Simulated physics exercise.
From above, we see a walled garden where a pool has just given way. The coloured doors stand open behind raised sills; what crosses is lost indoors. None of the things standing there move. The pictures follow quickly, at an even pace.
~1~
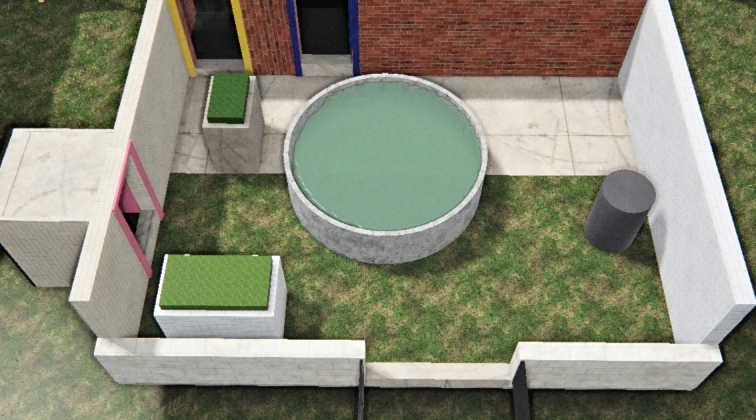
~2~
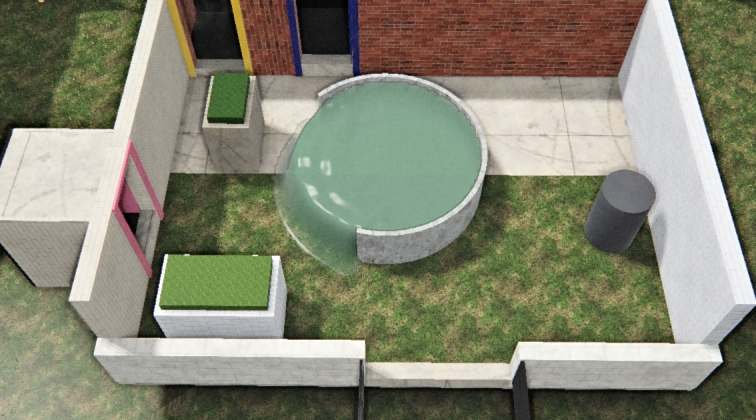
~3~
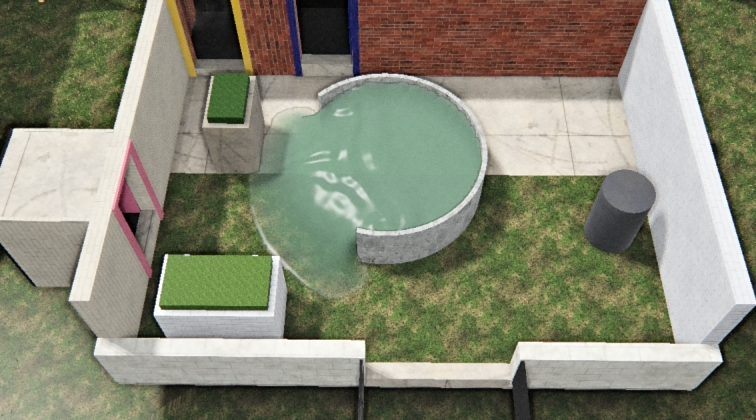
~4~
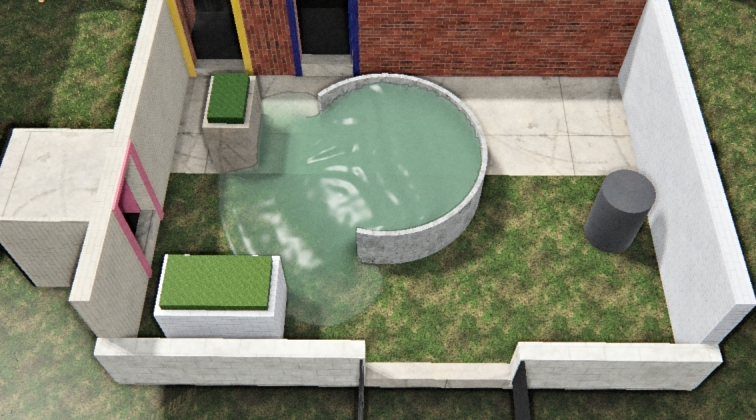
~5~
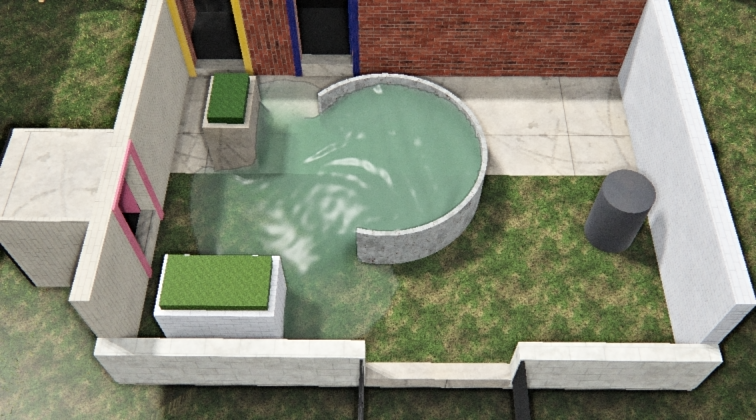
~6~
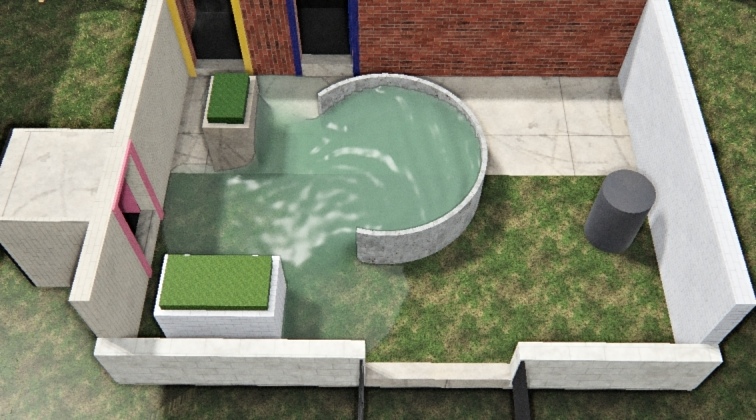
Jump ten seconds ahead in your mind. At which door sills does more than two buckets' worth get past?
At the end, the blue door is going to stay within two buckets; the pink door is going to be swamped; the yellow door is going to be swamped.
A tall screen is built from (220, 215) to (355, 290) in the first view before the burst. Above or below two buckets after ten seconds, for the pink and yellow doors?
Result - pink door doesn't reach it, yellow door overshoots.
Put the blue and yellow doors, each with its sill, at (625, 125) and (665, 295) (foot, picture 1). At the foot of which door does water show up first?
Answer: The pink one.
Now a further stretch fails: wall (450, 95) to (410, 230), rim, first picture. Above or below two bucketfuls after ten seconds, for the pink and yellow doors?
Pink: Short of the mark; yellow: Short of the mark.
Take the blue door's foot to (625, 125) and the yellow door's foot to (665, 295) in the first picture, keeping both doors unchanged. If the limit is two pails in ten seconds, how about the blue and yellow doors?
Well, the blue door comes up short while the yellow door comes up short.
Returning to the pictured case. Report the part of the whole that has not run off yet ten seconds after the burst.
About 82 per cent.
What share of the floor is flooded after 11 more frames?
About 50 per cent.
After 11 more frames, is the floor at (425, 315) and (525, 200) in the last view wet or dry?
Submerged, then untouched.
A moment on, water covers 35 % of the floor; the blue door wet at the sill, nothing in, the pink door under two buckets in, the yellow door under two buckets in.
Next, water covers 50 % of the floor; the blue door wet at the sill, nothing in, the pink door far over two buckets in, the yellow door over two buckets in.
Then, water covers 65 % of the floor; the blue door wet at the sill, nothing in, the pink door far over two buckets in, the yellow door over two buckets in.
Later, water covers 95 % of the floor; the blue door wet at the sill, nothing in, the pink door far over two buckets in, the yellow door far over two buckets in.
In the end, water covers 100 % of the floor; the blue door wet at the sill, nothing in, the pink door far over two buckets in, the yellow door far over two buckets in.
